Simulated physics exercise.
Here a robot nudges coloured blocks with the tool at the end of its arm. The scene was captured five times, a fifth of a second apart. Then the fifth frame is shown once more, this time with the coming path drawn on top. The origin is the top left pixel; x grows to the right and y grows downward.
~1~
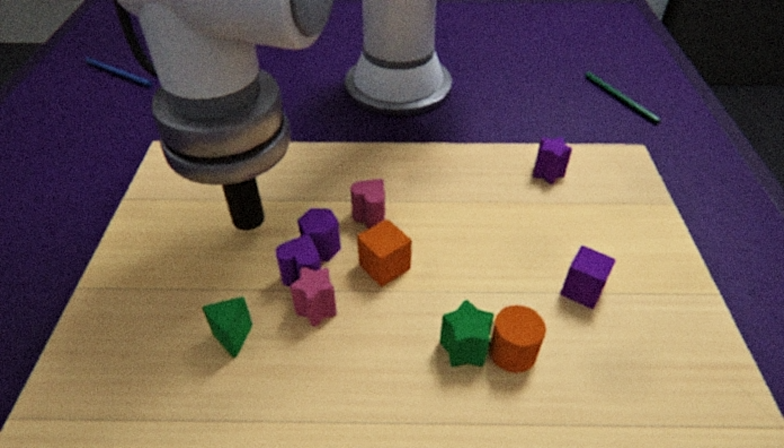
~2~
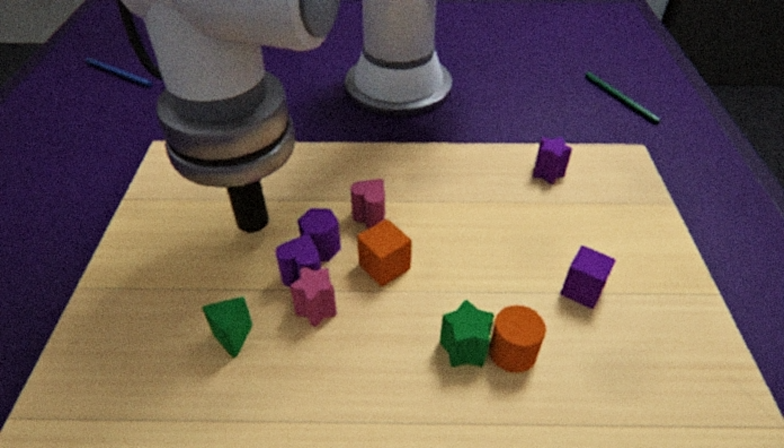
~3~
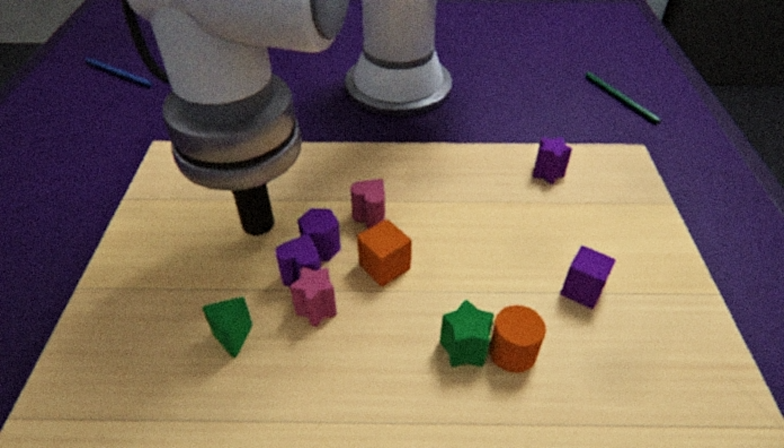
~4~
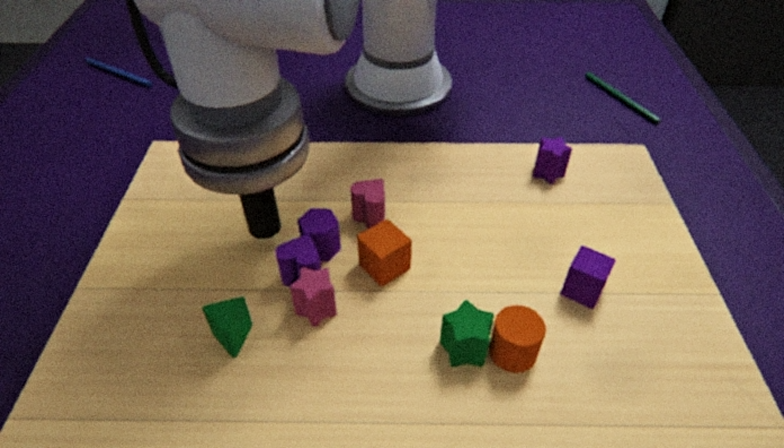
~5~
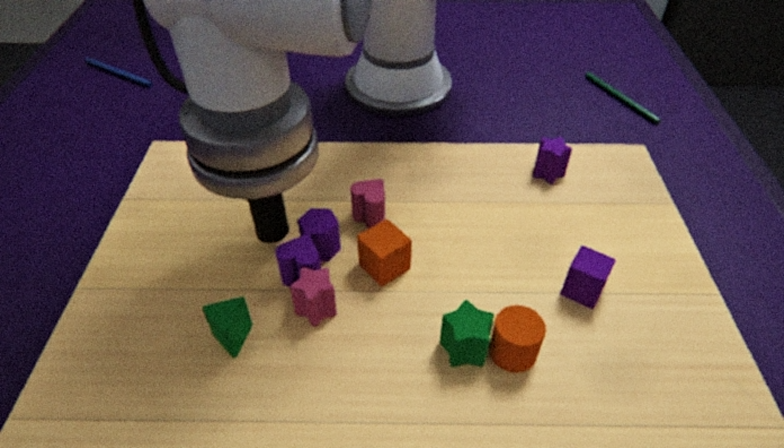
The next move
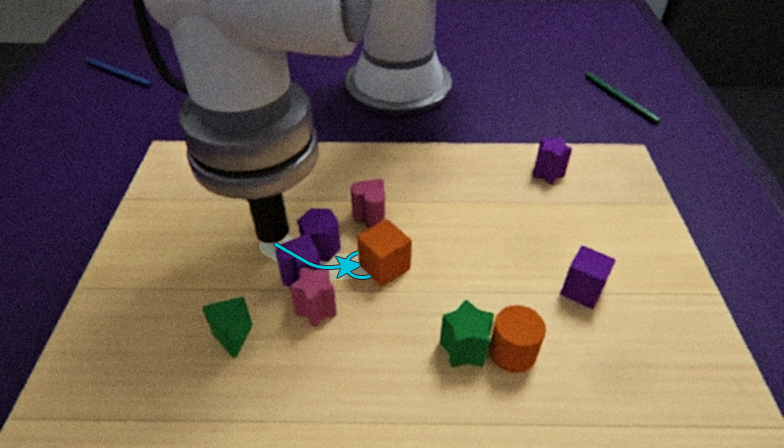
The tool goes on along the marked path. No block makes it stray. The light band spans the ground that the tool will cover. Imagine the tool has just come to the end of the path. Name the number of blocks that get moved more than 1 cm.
A group of three or more is moved.
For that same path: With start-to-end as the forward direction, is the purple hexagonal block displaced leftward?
Yes
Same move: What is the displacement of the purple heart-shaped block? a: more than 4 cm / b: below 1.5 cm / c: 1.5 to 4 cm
It's c.
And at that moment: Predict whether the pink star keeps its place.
Somewhere new.
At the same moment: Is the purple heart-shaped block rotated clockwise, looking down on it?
That would be a yes.
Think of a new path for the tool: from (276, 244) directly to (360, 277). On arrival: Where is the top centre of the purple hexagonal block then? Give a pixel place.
It sits at (363, 220).
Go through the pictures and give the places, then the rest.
In the first picture, tool's lower end at (249, 220); purple heart-shaped block at (299, 250); pink star at (313, 281); purple hexagonal block at (318, 220); orange square block at (384, 237).
In the second picture, tool at (253, 222); blocks still.
In the third picture, tool at (258, 224); blocks still.
In the fourth picture, tool at (265, 228); blocks still.
In the fifth picture, tool at (273, 232); purple heart-shaped block at (299, 250); pink star at (313, 281); purple hexagonal block at (318, 220); orange square block at (384, 237).
Drawn move, from (276, 244) over (300, 258) and (329, 268) to (363, 265).
The first path, step by step. One third of the way, tool at (298, 246); purple heart-shaped block at (303, 254); purple hexagonal block at (333, 222), turned 25° anticlockwise.
Two thirds of the way, tool at (328, 255); purple heart-shaped block at (322, 265), turned 35° clockwise; pink star at (314, 296); purple hexagonal block at (353, 221), turned 75° anticlockwise; orange square block at (390, 238).
At the end, tool at (362, 252); purple heart-shaped block at (321, 265), turned 35° clockwise; pink star at (314, 296); purple hexagonal block at (376, 212), turned 115° anticlockwise; orange square block at (405, 238).
